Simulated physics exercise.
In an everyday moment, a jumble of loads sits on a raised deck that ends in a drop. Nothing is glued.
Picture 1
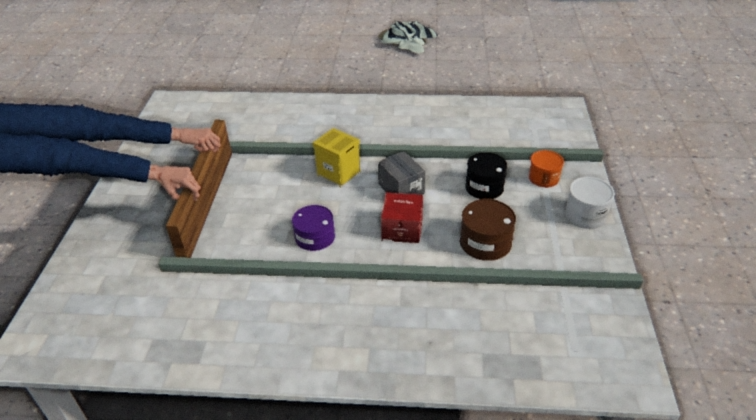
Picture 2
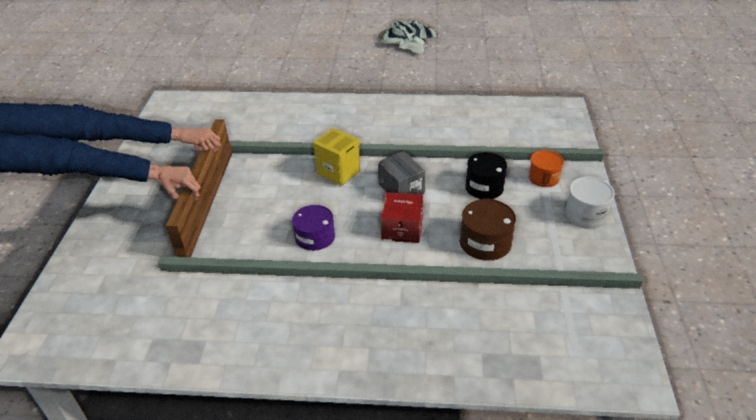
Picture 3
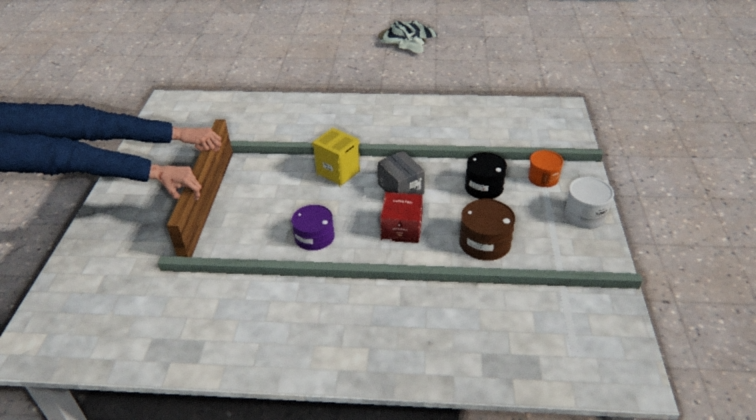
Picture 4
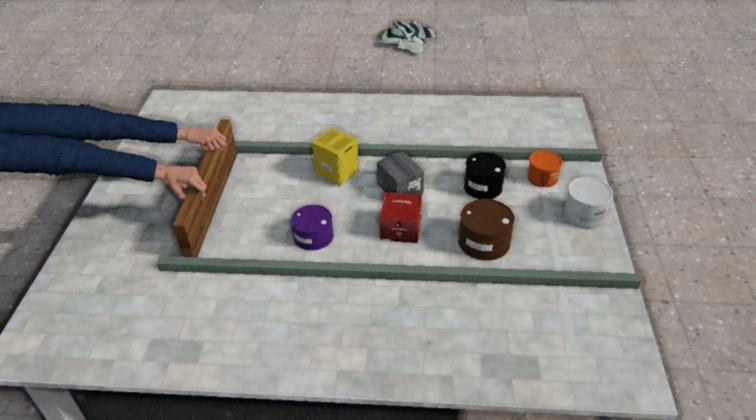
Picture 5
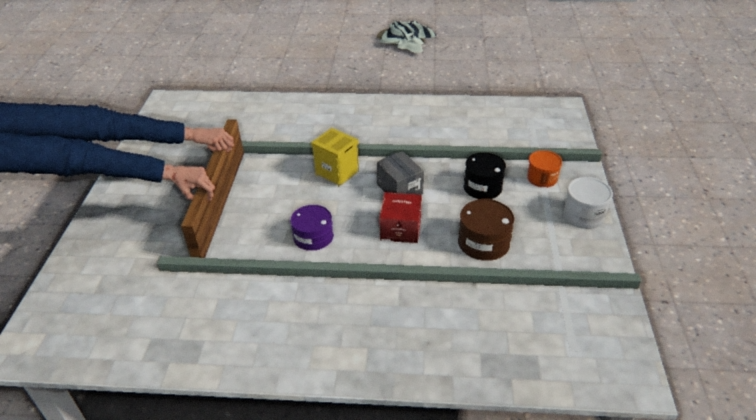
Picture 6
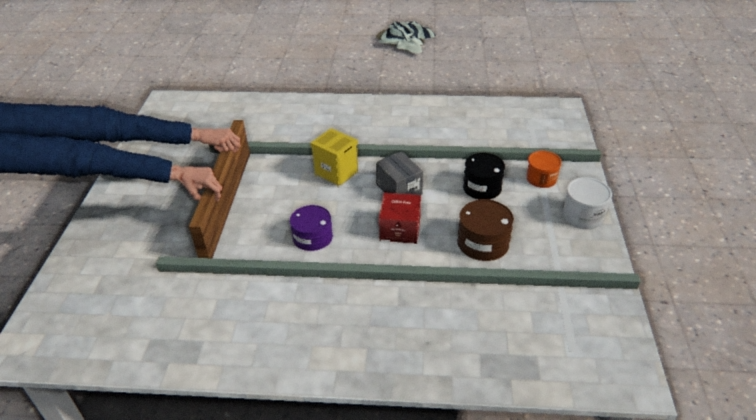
The footage shows two hands holding a wooden plank upright at the left of a tabletop with two green rails, first nearly still, then sliding it slightly right toward assorted coloured containers and boxes, which stay essentially in place.
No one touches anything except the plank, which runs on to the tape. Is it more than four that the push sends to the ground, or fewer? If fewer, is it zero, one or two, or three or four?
I expect only one or two to drop off the edge.
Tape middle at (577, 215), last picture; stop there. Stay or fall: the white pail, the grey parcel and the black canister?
Here's how it goes: The white pail ends up below, the grey parcel stays where it is, and the black canister ends up below.
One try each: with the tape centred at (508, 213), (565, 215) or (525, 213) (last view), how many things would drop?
Result per try: 0; 4; 0.
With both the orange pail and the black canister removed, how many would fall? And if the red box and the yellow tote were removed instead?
Result, first then second: 0, 0.
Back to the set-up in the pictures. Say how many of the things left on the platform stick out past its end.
3 overhanging.
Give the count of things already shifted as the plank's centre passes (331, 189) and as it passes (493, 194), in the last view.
First 2, after that 7.
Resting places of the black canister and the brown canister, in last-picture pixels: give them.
You'll see the black canister at (597, 180), with the brown canister at (630, 249).
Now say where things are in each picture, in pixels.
The first frame shows white pail (589, 203); orange pail (546, 169); black canister (486, 176); plank (203, 186); tape (550, 214).
The second frame shows orange pail (546, 169); plank (203, 186).
The third frame shows black canister (485, 176); brown canister (487, 229).
The fourth frame shows white pail (587, 203); purple canister (313, 227).
The fifth frame shows orange pail (544, 169); red box (401, 218).
The sixth frame shows white pail (586, 204); orange pail (543, 170); black canister (484, 176); plank (223, 186); tape (548, 214).
Early on, none off yet; white pail at rest near (586, 204); orange pail at rest near (543, 170); black canister at rest near (484, 176).
A while later, none off yet; white pail at rest near (586, 204); orange pail at rest near (543, 170); black canister travelled a little near (494, 175).
Finally, the number that fall off is one or two; lost, orange pail.
